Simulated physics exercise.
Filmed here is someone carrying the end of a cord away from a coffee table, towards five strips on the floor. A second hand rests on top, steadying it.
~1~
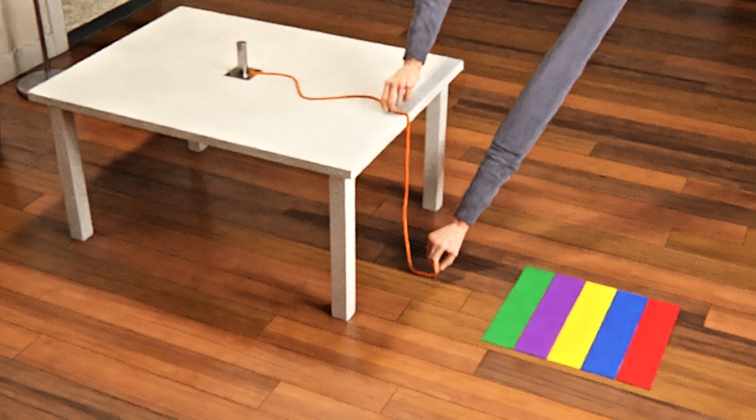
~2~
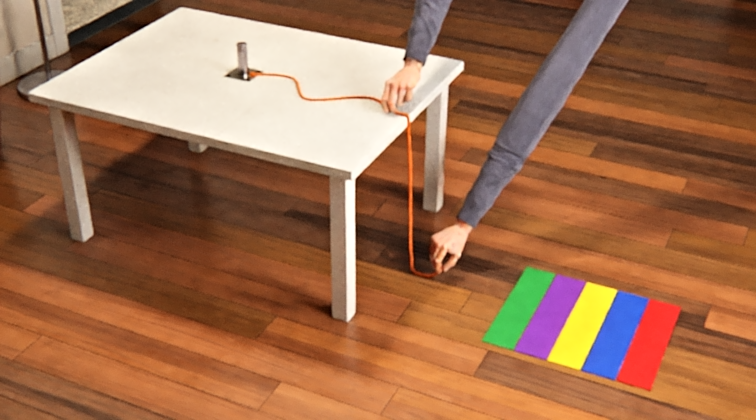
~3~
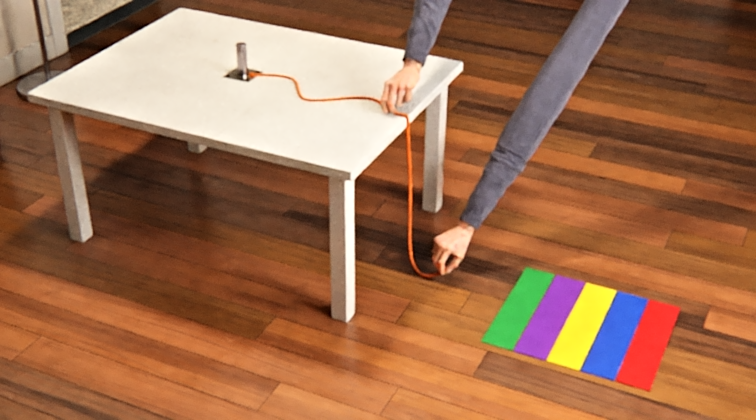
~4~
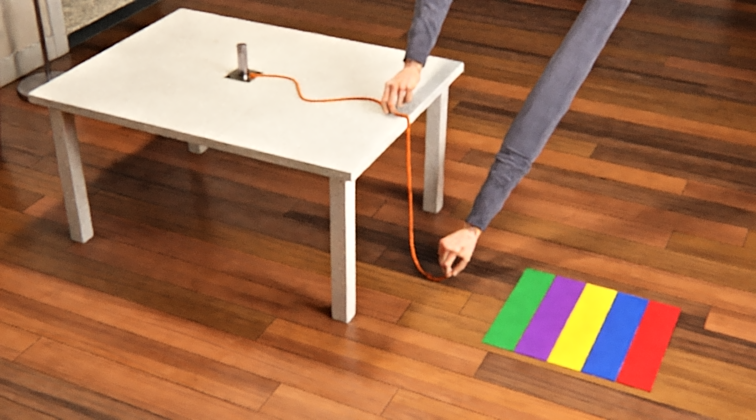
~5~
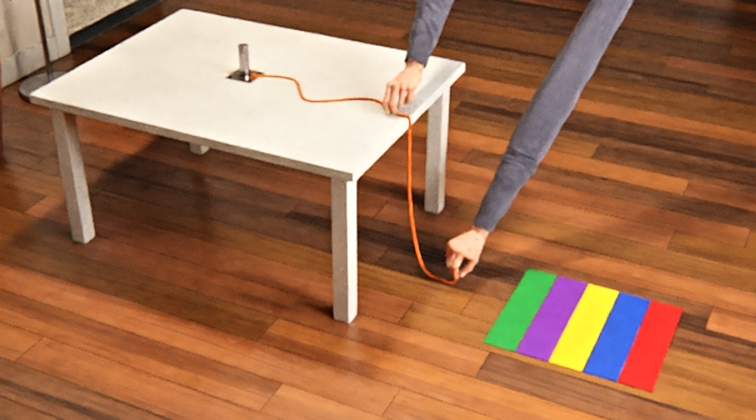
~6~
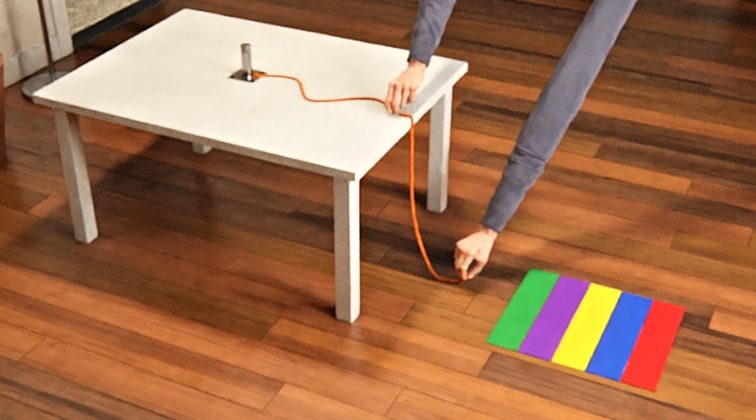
A hand holds the end of an orange cord just above a dark wooden floor, seen from above at an angle. The cord runs from a small upright metal piece across a white table and over its edge, with green, purple, yellow, blue and red strips lying to the right. The lower hand draws the end slowly a short way rightward, while the other stays on the tabletop and the view barely shifts.
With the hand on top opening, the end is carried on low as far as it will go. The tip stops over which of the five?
Over the yellow strip.
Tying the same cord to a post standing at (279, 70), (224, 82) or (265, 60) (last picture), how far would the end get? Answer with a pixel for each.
Taking the tries in turn, you get (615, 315), (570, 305) and (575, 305).
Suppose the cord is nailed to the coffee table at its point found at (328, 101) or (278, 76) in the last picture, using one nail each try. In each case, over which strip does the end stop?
First try purple, second try yellow.
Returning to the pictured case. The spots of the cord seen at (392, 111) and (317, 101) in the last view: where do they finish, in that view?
End positions: About (420, 126) and about (342, 98).
Early on, end near (529, 293); over green.
Midway, end near (567, 304); over purple.
At the end of the slack, end near (591, 310); over yellow. The yellow one.
